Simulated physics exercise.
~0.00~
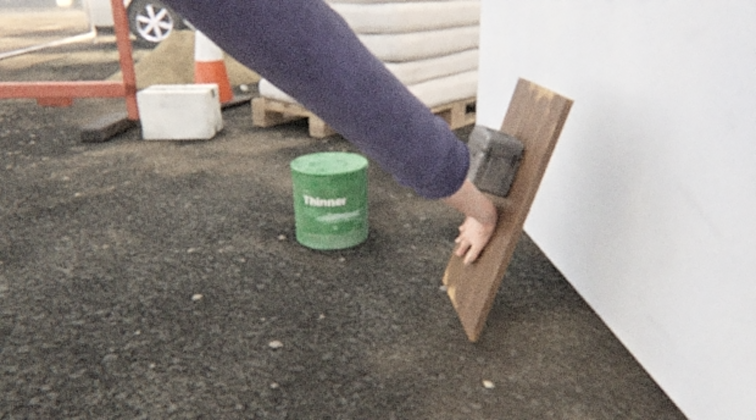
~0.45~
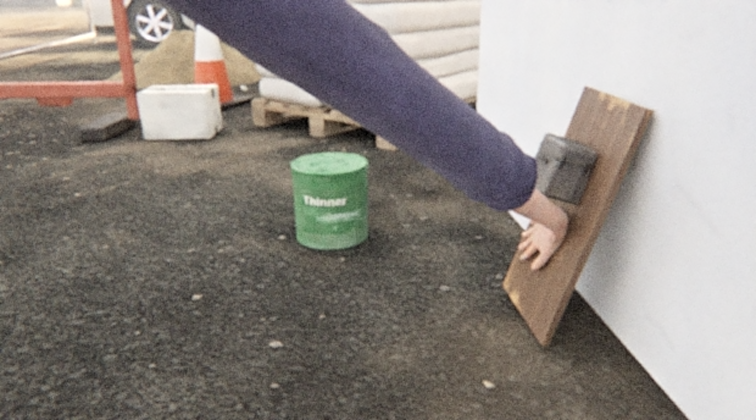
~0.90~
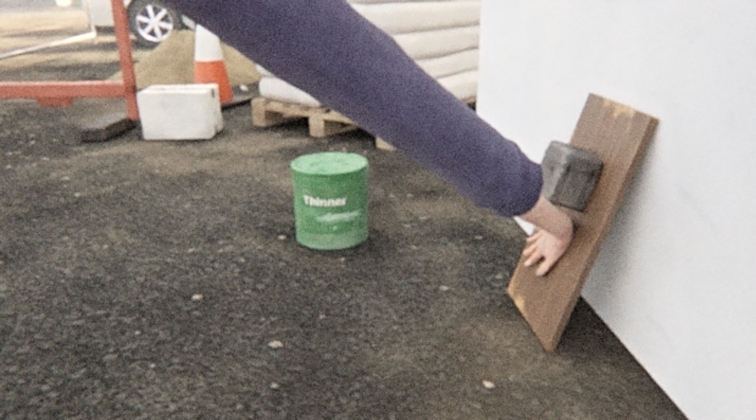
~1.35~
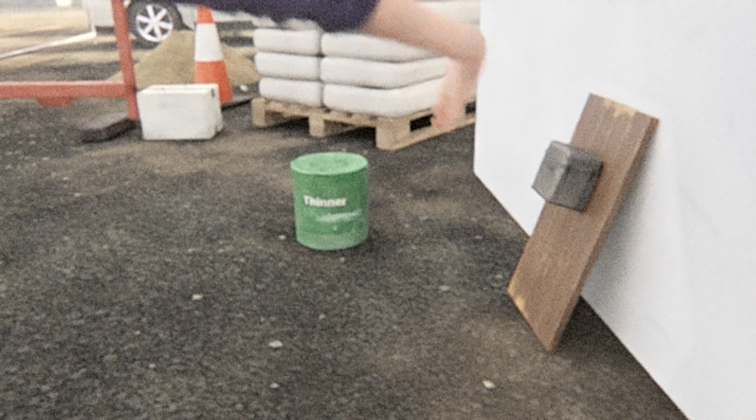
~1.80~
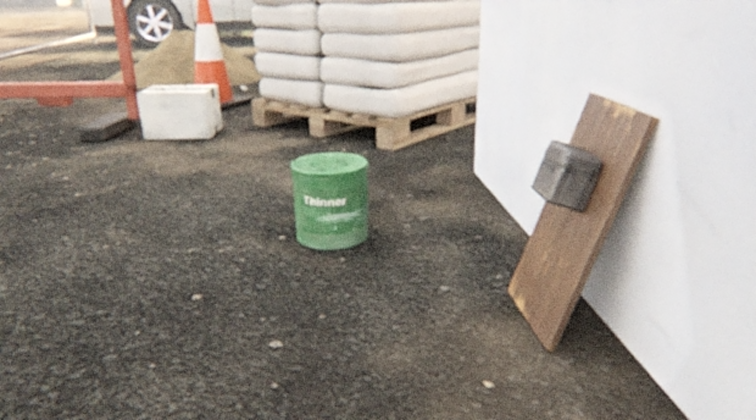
A brown board with a dark block on its face was moved to the right by a hand and leant against a white wall, near a green pail; then the hand let go and drew back, and the board stayed leaning there.
